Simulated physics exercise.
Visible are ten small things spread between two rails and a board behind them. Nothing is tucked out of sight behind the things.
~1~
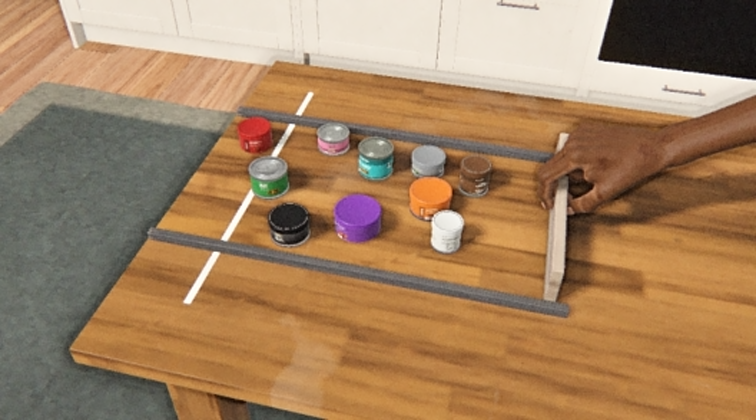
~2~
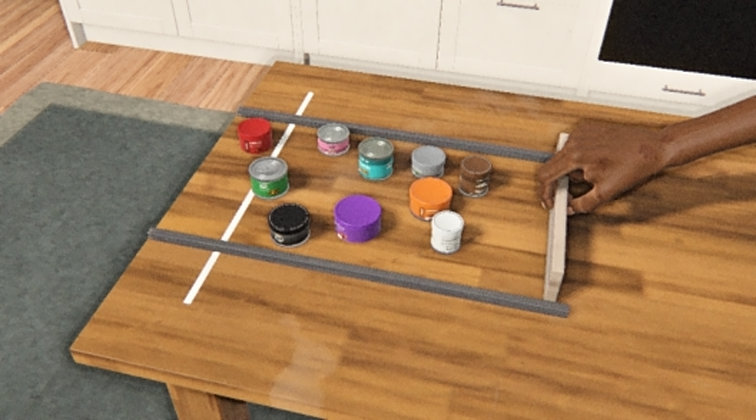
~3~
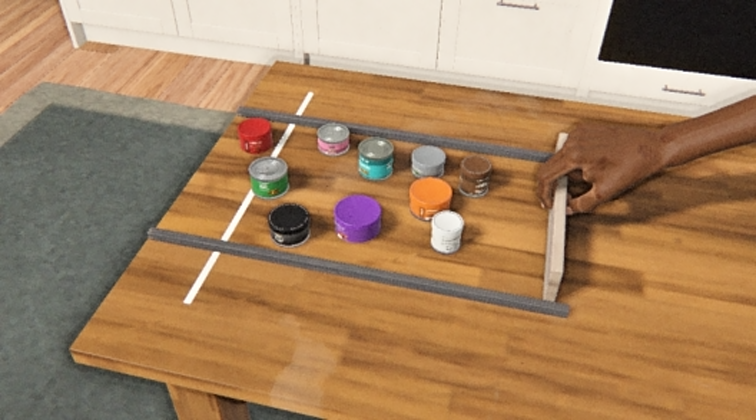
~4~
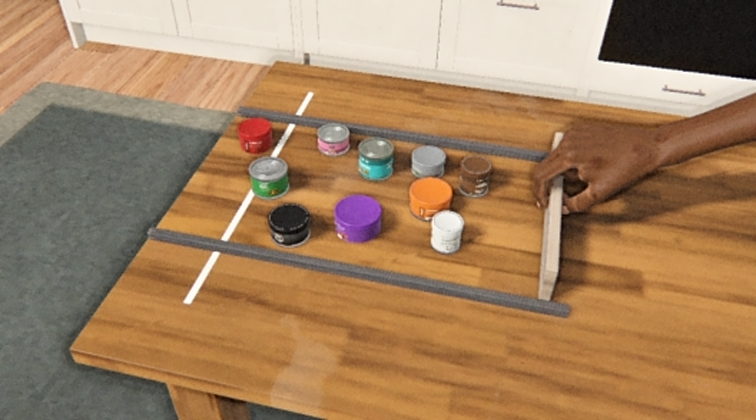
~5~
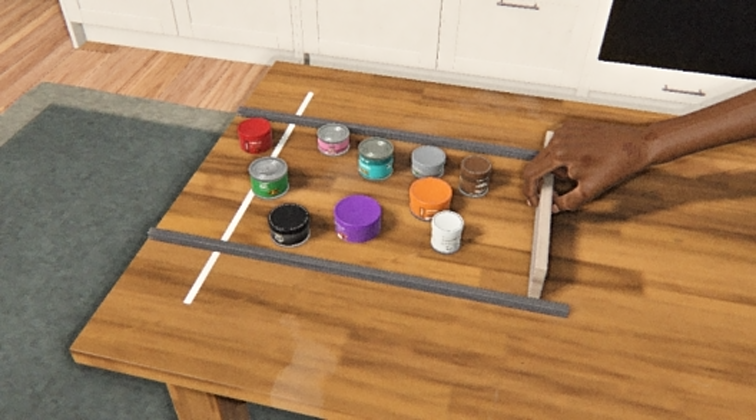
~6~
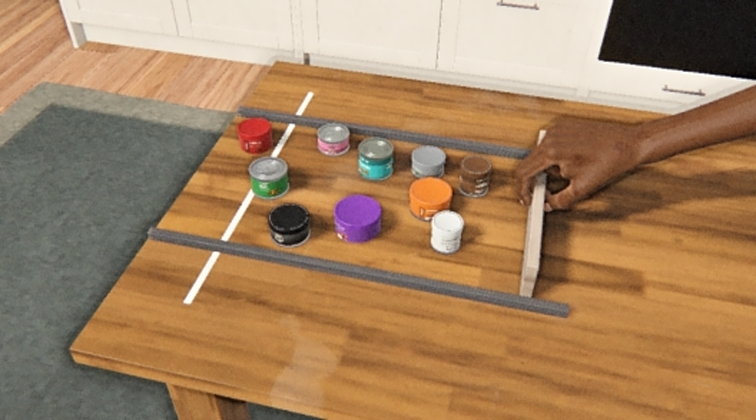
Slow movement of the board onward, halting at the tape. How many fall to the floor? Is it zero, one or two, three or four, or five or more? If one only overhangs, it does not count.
It is one or two.
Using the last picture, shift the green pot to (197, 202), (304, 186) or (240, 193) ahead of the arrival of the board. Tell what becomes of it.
Try one it is not knocked off; try two it is not knocked off; try three it goes off the edge.
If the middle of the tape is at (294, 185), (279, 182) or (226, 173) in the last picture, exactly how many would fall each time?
Going through each try, you'd get 0, 0 and 5.
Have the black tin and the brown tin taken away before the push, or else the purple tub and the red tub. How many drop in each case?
Fallen: 0 in the first try, 0 in the other.
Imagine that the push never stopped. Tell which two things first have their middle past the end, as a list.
Red tub, green pot.
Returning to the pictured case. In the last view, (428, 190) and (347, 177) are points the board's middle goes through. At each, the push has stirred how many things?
First 4, after that 9.
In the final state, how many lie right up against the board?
Looks like 5 of them, all told.
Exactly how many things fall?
The count is 1.
Early on, none off yet; red tub at rest near (255, 136); green pot at rest near (269, 178); black tin at rest near (289, 226).
Finally, the number that fall off is one or two; lost, red tub.
